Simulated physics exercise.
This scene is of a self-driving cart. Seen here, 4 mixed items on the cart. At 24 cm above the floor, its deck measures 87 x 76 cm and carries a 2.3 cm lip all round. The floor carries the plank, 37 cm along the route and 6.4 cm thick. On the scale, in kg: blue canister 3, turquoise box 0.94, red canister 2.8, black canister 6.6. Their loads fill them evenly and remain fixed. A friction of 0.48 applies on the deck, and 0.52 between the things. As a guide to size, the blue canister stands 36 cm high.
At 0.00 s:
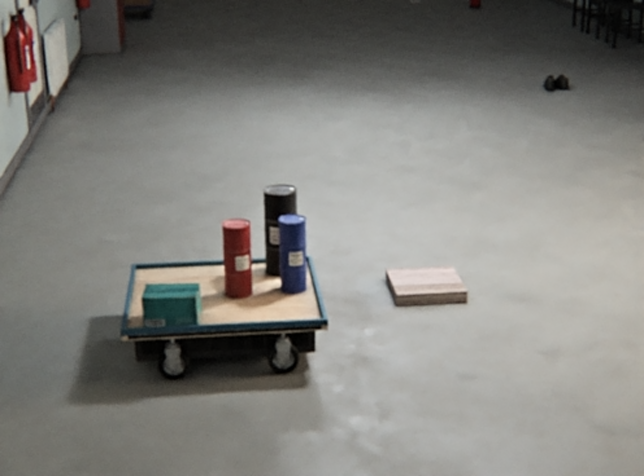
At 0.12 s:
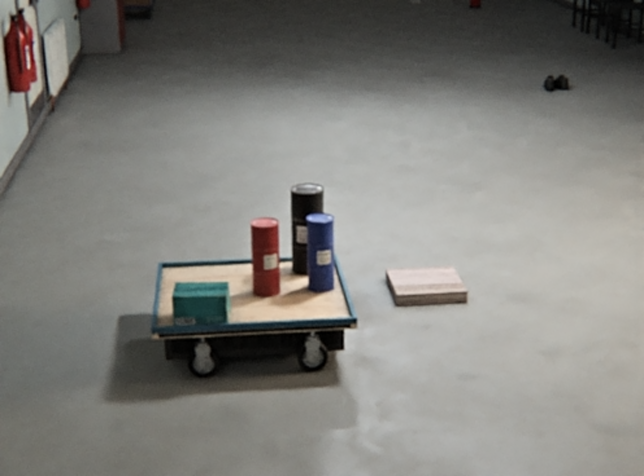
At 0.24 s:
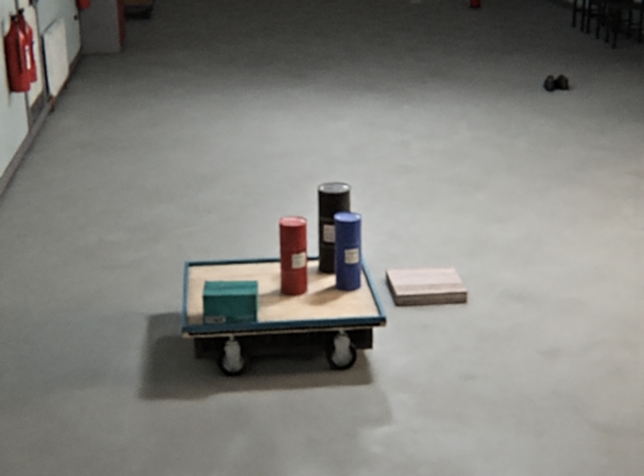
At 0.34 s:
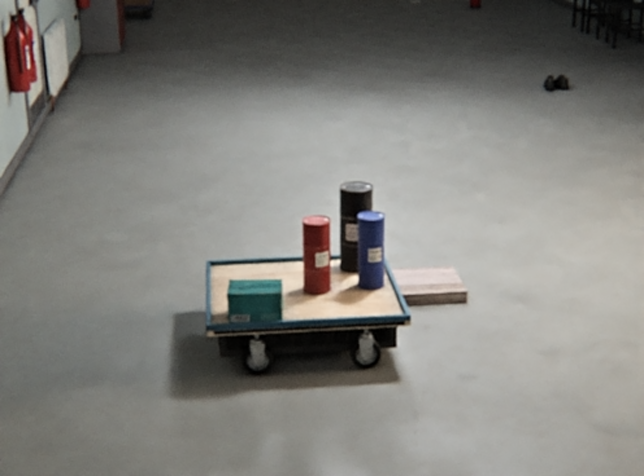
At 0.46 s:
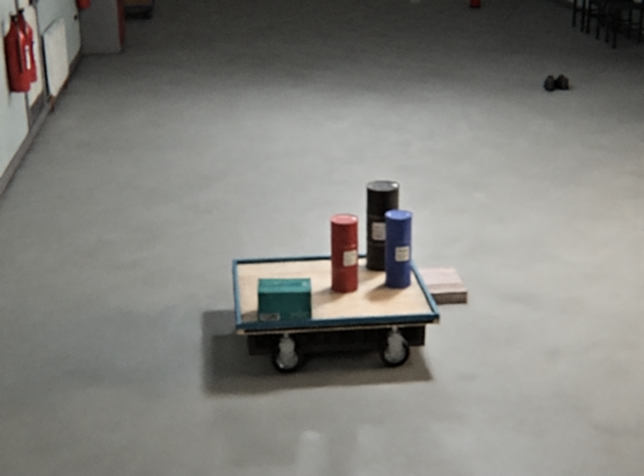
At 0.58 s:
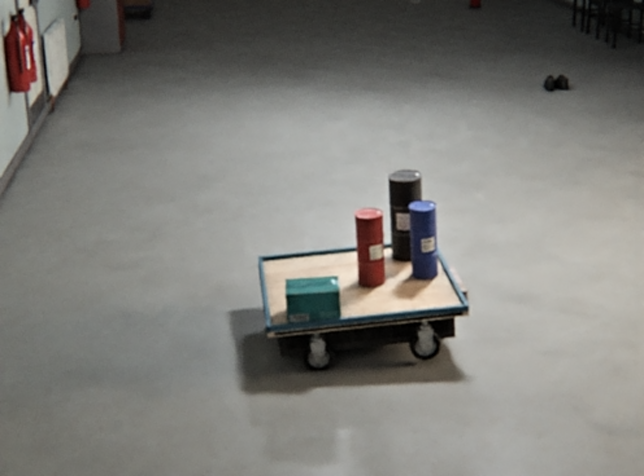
Indoor grey floor, a wheeled cart carrying three canisters and a turquoise box rolling right to a plank, its right side rising slightly.
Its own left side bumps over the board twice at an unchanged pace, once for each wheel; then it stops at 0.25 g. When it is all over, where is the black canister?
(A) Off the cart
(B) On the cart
On the cart.
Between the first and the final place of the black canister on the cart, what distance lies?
Net shift near 38 cm.
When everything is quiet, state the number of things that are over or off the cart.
The count comes out at 3.
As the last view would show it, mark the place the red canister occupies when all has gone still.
Near (596, 269).
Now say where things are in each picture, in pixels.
In the first picture, cart 0 cm along; black canister (281, 230); blue canister (293, 254).
In the second picture, cart 13 cm along; red canister (266, 257); blue canister (321, 253).
In the third picture, cart 26 cm along; turquoise box (231, 303); red canister (294, 256).
In the fourth picture, cart 37 cm along; blue canister (371, 251); turquoise box (256, 301).
In the fifth picture, cart 51 cm along; red canister (344, 254); blue canister (399, 249).
In the sixth picture, cart 64 cm along; black canister (406, 216); turquoise box (313, 299).
After 0.88 s, cart 97 cm along; black canister leaning 31° near (452, 218); blue canister leaning 33°; red canister leaning 16°.
After 1.08 s, cart 119 cm along; black canister leaning 69° near (476, 235); blue canister on its side; red canister leaning 44°.
After 1.48 s, cart 163 cm along; black canister on its side near (538, 250); blue canister on its side; red canister leaning 68°.
At rest (2.9 s), tipped over on the cart, blue canister, red canister and black canister; the last one in place, give or take 10 cm. In the last view, black canister near (611, 248).
